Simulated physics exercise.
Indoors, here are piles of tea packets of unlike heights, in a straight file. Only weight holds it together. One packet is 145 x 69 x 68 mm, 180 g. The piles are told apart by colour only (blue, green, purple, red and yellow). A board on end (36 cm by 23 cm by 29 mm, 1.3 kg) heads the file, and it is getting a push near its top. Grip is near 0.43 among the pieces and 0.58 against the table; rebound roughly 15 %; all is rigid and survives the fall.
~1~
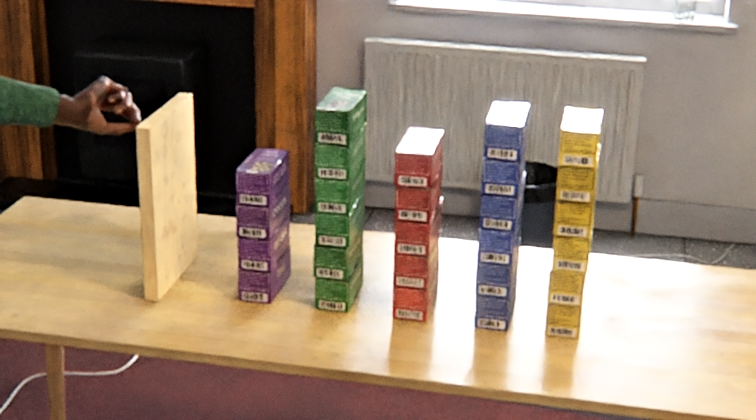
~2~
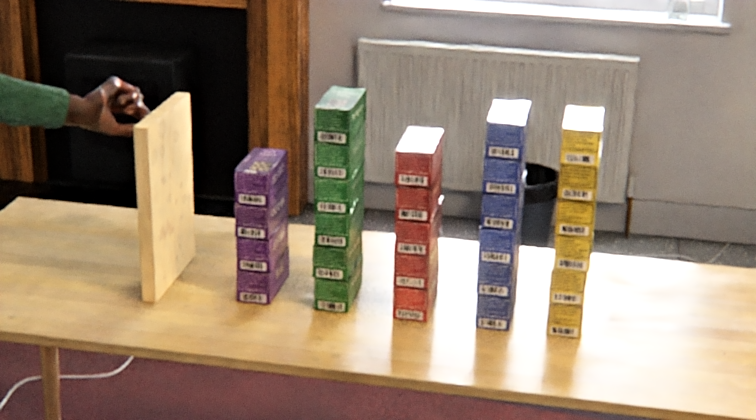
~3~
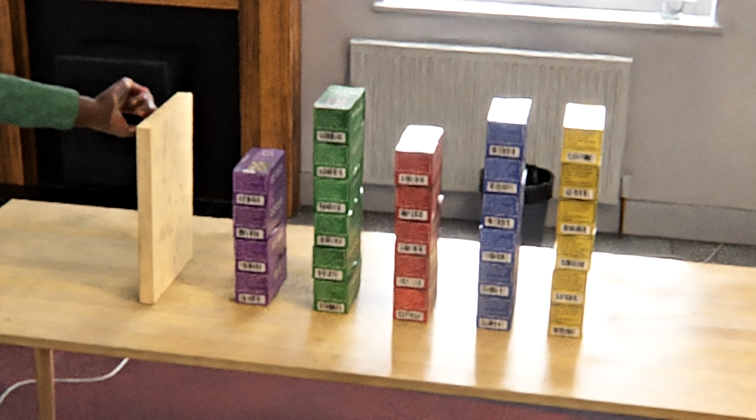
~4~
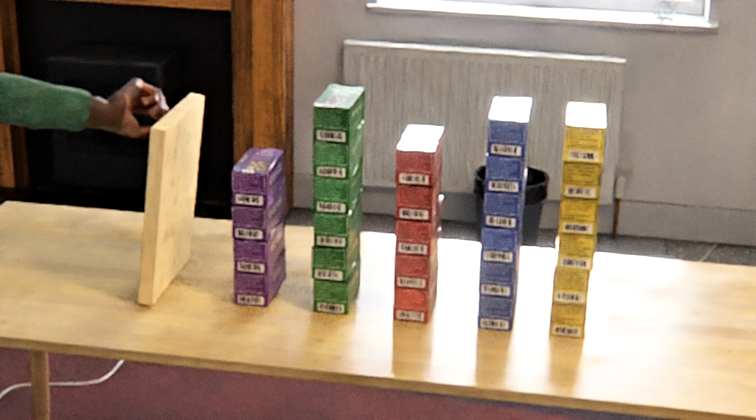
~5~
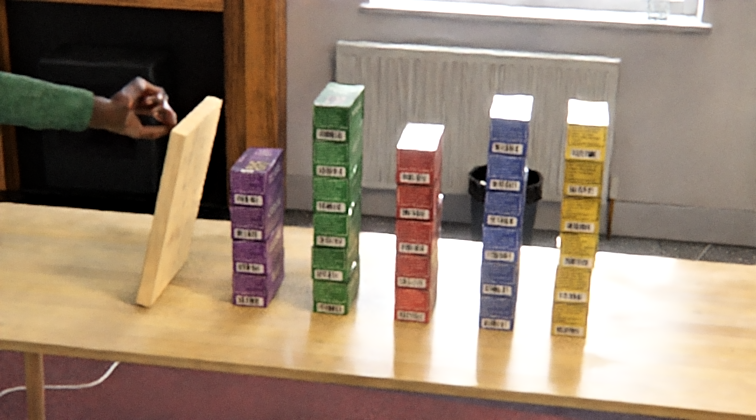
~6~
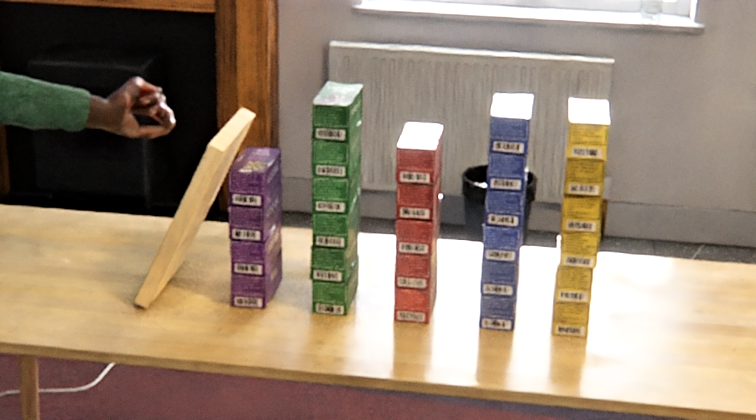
A hand in a green sleeve reaches in from the left and pushes the top of an upright wooden board on a table. The board leans rightward, and the hand stops while the board tilts further, towards a row of purple, green, red, blue and yellow piles of packets, which stay still.
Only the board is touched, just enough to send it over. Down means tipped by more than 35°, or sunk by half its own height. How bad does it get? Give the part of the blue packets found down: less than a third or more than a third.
The part is more than a third.
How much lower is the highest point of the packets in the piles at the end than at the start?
Roughly 14 cm.
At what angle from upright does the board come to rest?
Some 70° from upright.
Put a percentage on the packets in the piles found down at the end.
Near 100 per cent.
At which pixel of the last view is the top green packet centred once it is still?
At about (345, 216).
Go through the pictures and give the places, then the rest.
In the first picture (pixels give the middle of a visible side; the camera moves round a little), finger (131, 119) 46 mm short, board 0° from upright; top blue packet (503, 143); top green packet (332, 128); none of the others has stirred.
In the second picture, finger (141, 119) 18 mm short, board 0° from upright; top blue packet (504, 141).
In the third picture, finger 9 mm in, board 2° from upright; top blue packet (505, 140).
In the fourth picture, finger 37 mm in, board 7° from upright; top blue packet (507, 139); none of the others has stirred.
In the fifth picture, finger (166, 121) 47 mm in, stopped, board 13° from upright; top blue packet (508, 137); none of the others has stirred.
In the sixth picture, finger (163, 121) 47 mm in, stopped, board 25° from upright; top blue packet (509, 136); top yellow packet (588, 141); none of the others has stirred.
Then, 0.44 s past the last view, board 67° from upright; none of the 6 blue packets down (6 of 27 in all colours); top blue packet unmoved; top green packet 54° from how it stood, 59 mm lower.
Then, 0.96 s past the last view, board 67° from upright; 6 of the 6 blue packets down (22 of 27 in all colours); top blue packet 38° from how it stood, 6 cm lower; top green packet 42° from how it stood, 20 cm lower.
Then, 1.48 s past the last view, board 68° from upright; 6 of the 6 blue packets down (27 of 27 in all colours); top blue packet upside down; top yellow packet upside down.
In the end, board 68° from upright; 6 of the 6 blue packets down (27 of 27 in all colours); top blue packet upside down; top yellow packet on its side. That is 100 per cent.
